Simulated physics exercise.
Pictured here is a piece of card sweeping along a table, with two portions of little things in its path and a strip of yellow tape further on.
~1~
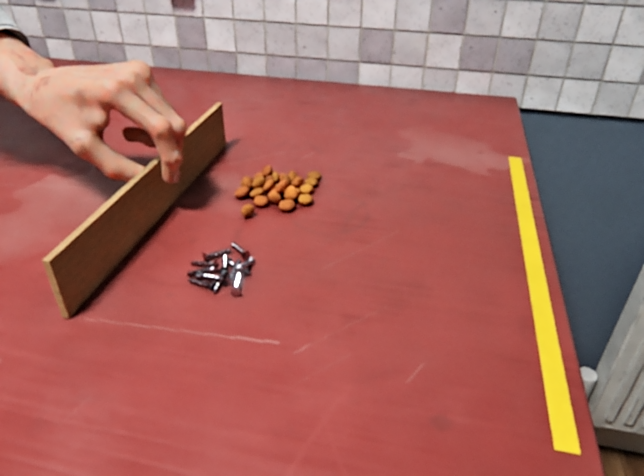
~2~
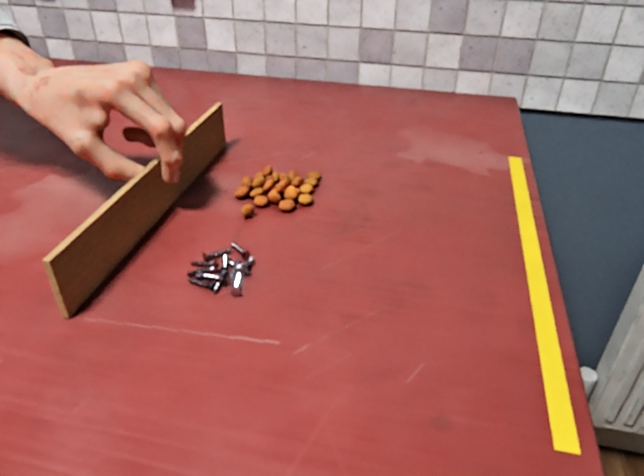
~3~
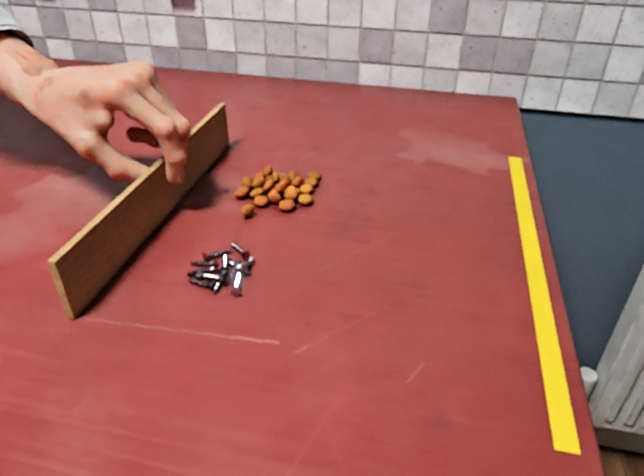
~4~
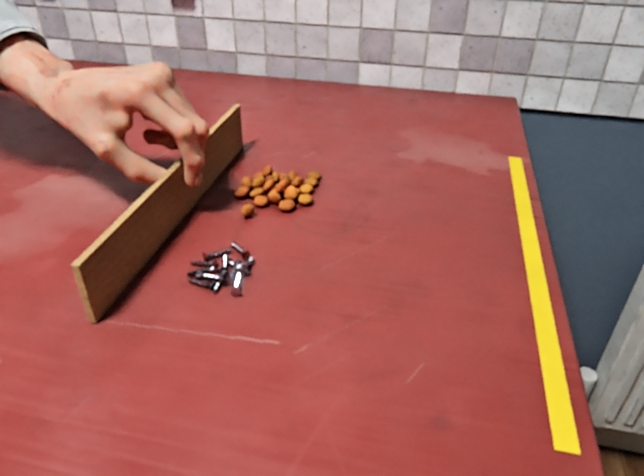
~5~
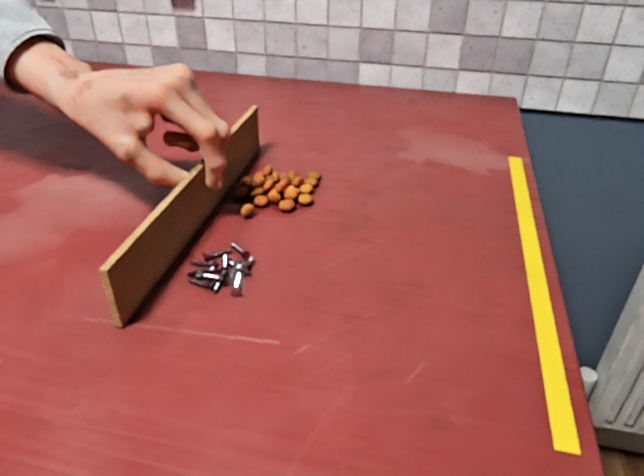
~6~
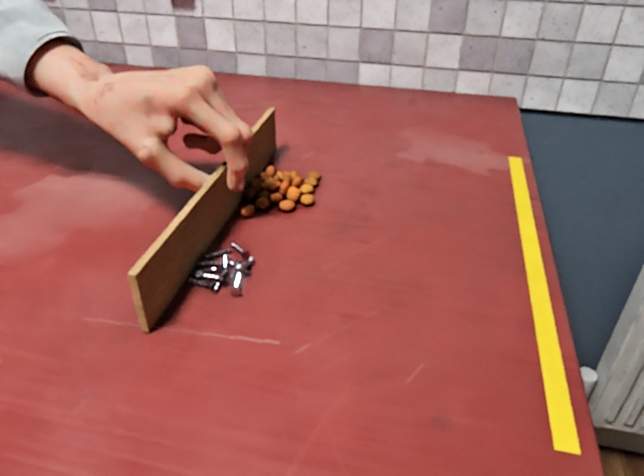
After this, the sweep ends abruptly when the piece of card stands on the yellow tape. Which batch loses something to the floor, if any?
In order: The front batch partly leaves the surface; the back batch partly leaves the surface.
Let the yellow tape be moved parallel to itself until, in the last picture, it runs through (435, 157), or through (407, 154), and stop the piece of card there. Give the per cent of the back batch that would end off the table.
Per hundred off table - stop 1: 0; stop 2: 0.
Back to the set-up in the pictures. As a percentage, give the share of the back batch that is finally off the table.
Something like 80 per cent, roughly.
Then, 1.00 s past the last view, piece of card still moving, near (385, 188); front batch all on the table, its front near (405, 302); back batch all on the table, its front near (443, 205).
Then, 2.01 s past the last view, piece of card stopped at the yellow tape; front batch about a third over the edge; back batch about two thirds over the edge.
Then, 2.29 s past the last view, piece of card stopped at the yellow tape; front batch nearly all over the edge; back batch most over the edge.
Finally, piece of card stopped at the yellow tape; front batch nearly all over the edge; back batch most over the edge.
